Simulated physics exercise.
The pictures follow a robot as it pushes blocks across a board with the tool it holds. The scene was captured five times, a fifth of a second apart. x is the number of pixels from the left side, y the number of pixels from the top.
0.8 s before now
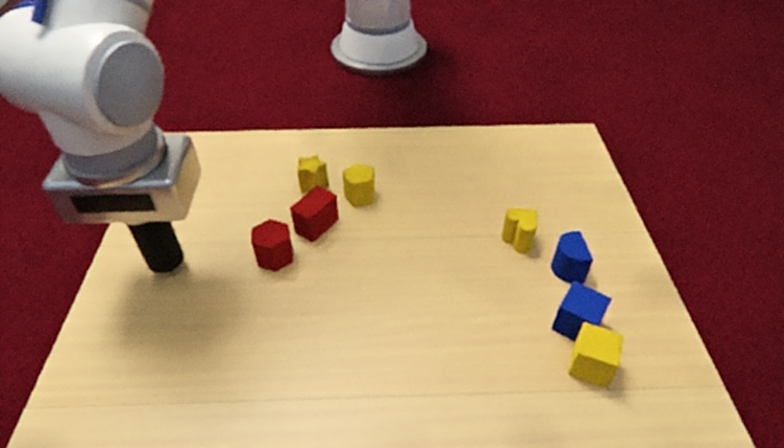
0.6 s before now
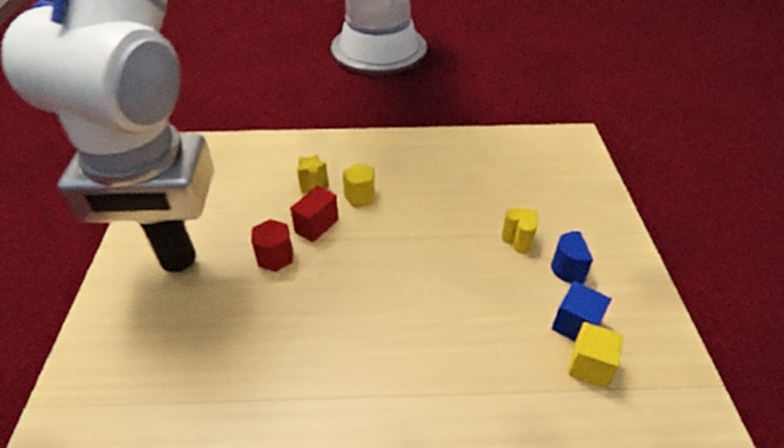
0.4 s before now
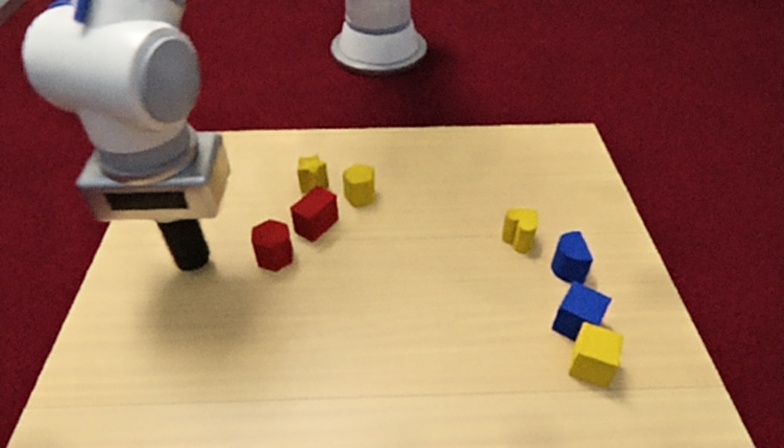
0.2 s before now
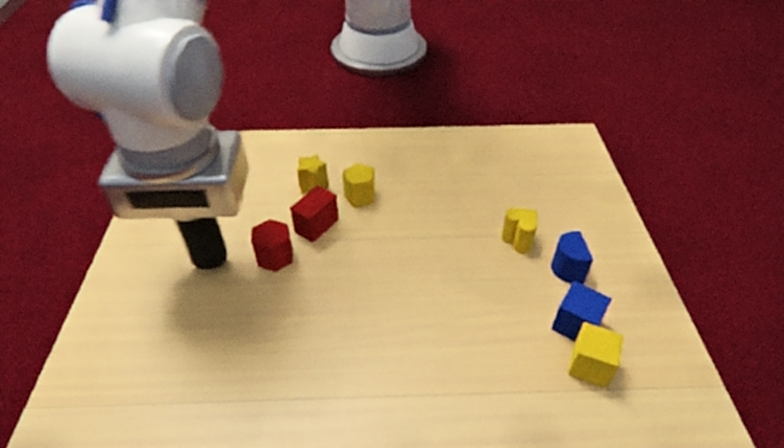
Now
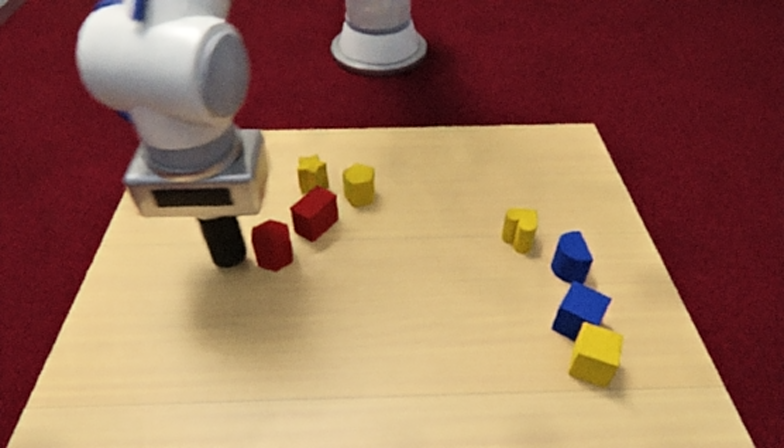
At first, a white robot arm holds a black cylindrical tool near the left side of a wooden table, with red, yellow and blue blocks spread across it. The arm then slides the tool steadily a short way right, until it is close beside the red hexagonal block, while every block stays still.
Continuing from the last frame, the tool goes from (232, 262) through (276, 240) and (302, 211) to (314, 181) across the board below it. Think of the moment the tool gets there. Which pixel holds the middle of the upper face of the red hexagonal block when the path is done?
Put as a pixel place, it's (301, 230).
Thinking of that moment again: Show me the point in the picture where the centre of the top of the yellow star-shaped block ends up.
It will likely be found at (320, 141).
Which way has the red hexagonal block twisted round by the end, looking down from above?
If we look at it from overhead, the red hexagonal block pivots clockwise.
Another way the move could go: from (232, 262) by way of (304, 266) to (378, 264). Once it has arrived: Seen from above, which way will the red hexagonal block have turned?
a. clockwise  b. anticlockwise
Choice b: Anticlockwise.
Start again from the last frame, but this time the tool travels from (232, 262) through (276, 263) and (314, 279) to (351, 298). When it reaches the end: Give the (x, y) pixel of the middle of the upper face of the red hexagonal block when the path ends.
I'd say the red hexagonal block ends with its top centre at (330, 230).
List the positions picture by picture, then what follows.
The first picture shows lower end of the tool at (166, 260), tops of blocks, red hexagonal block at (270, 233), yellow star-shaped block at (310, 163), red rectangle at (313, 201), yellow pentagonal block at (359, 173).
The second picture shows tool at (178, 259), blocks as before.
The third picture shows tool at (193, 257), blocks as before.
The fourth picture shows tool at (210, 256), blocks as before.
The fifth picture shows tool at (229, 255), red hexagonal block at (270, 233), yellow star-shaped block at (310, 163), red rectangle at (313, 201), yellow pentagonal block at (359, 173).
On the path given first. One third of the way, tool at (275, 232); red hexagonal block at (299, 230), turned 35° clockwise.
Two thirds of the way, tool at (300, 203); red hexagonal block at (301, 230), turned 40° clockwise; red rectangle at (337, 189), turned 40° clockwise; yellow pentagonal block at (365, 171), turned 15° anticlockwise.
At the end, tool at (313, 174); red hexagonal block at (301, 230), turned 40° clockwise; yellow star-shaped block at (320, 141); red rectangle at (338, 188), turned 45° clockwise; yellow pentagonal block at (367, 171), turned 20° anticlockwise.
